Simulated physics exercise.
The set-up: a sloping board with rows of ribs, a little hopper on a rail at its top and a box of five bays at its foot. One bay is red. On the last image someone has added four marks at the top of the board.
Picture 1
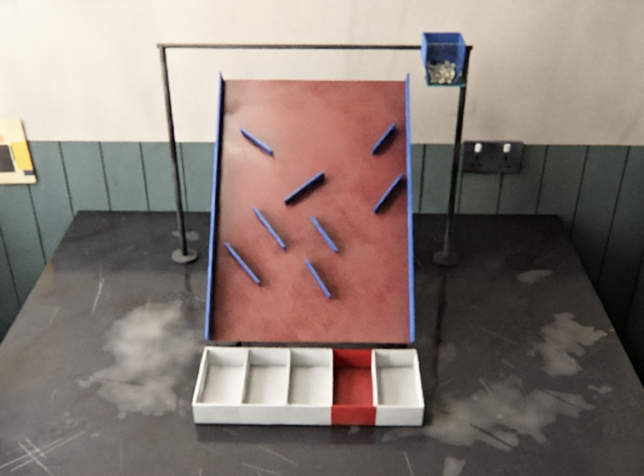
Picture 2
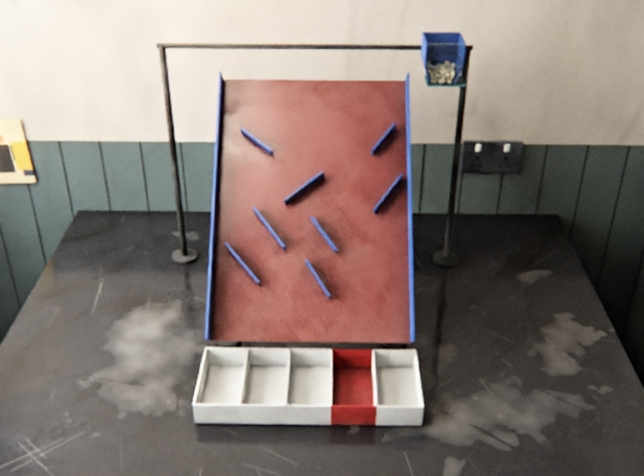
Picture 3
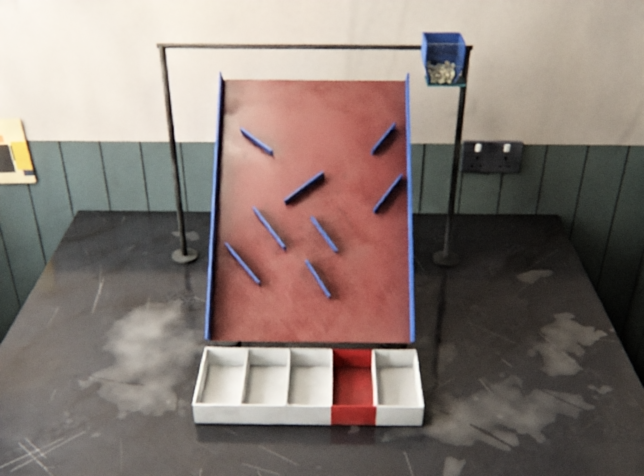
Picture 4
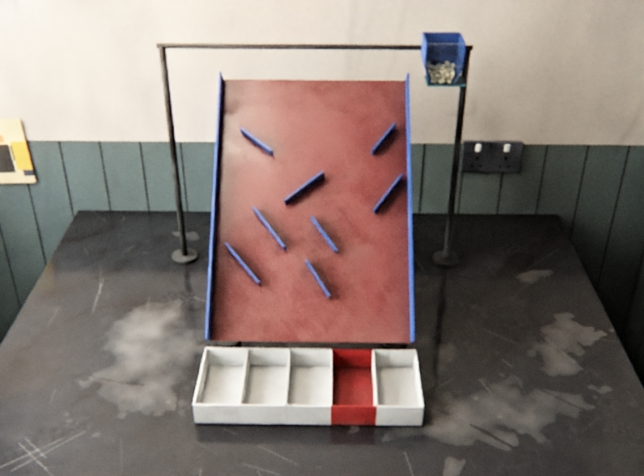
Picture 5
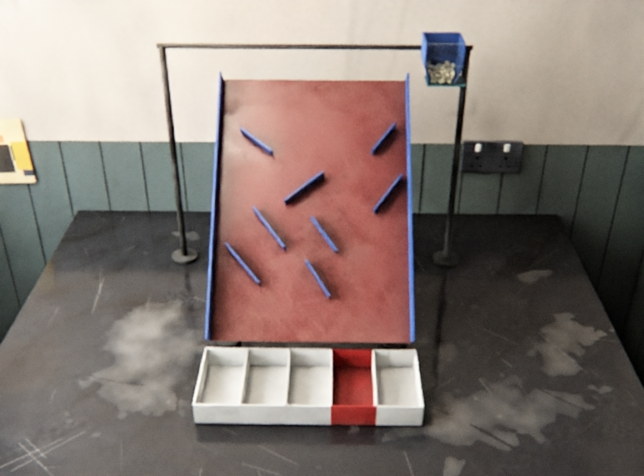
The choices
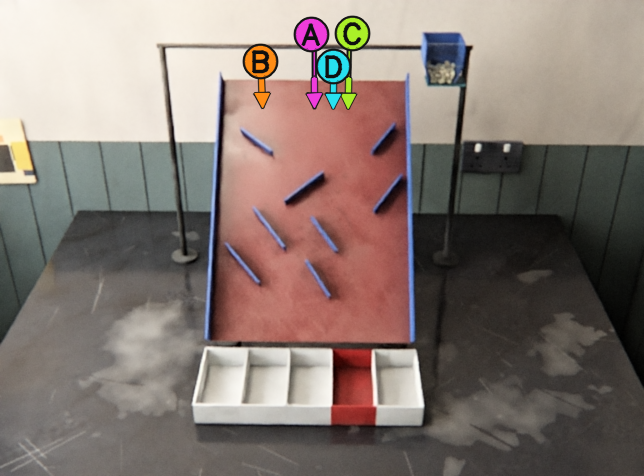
On a dark tabletop, a small blue hopper sits still above a sloping red board.
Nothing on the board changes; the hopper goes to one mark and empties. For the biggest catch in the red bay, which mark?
Take C.
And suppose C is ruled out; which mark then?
The answer is D.
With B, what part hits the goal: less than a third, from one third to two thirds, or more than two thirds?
Less than a third.
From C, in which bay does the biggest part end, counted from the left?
The fourth from the left.
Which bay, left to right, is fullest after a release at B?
The third from the left.
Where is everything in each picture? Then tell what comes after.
In the first frame, hopper near (439, 73), white beans, door shut.
In the second frame, ribs (241, 128) to (272, 151), (372, 150) to (395, 123), (284, 200) to (323, 171).
In the third frame, ribs (374, 209) to (402, 174), (253, 206) to (284, 247), (312, 216) to (337, 250).
In the fourth frame, ribs (226, 243) to (259, 282), (306, 260) to (330, 296).
In the fifth frame, red bay near (354, 414), number 4 of 5 from the left.
On the marked copy, mark A meets the board at (314, 102); mark B meets the board at (262, 102); mark C meets the board at (348, 103); mark D meets the board at (333, 103).
With A, a small share in the red bay, close to two thirds in other bays, close to a quarter held on the board, only a few outside the box.
With B, only a few in the red bay, the bulk in other bays, a small share held on the board.
With C, the bulk in the red bay, close to a quarter in other bays.
With D, close to half in the red bay, close to half in other bays.
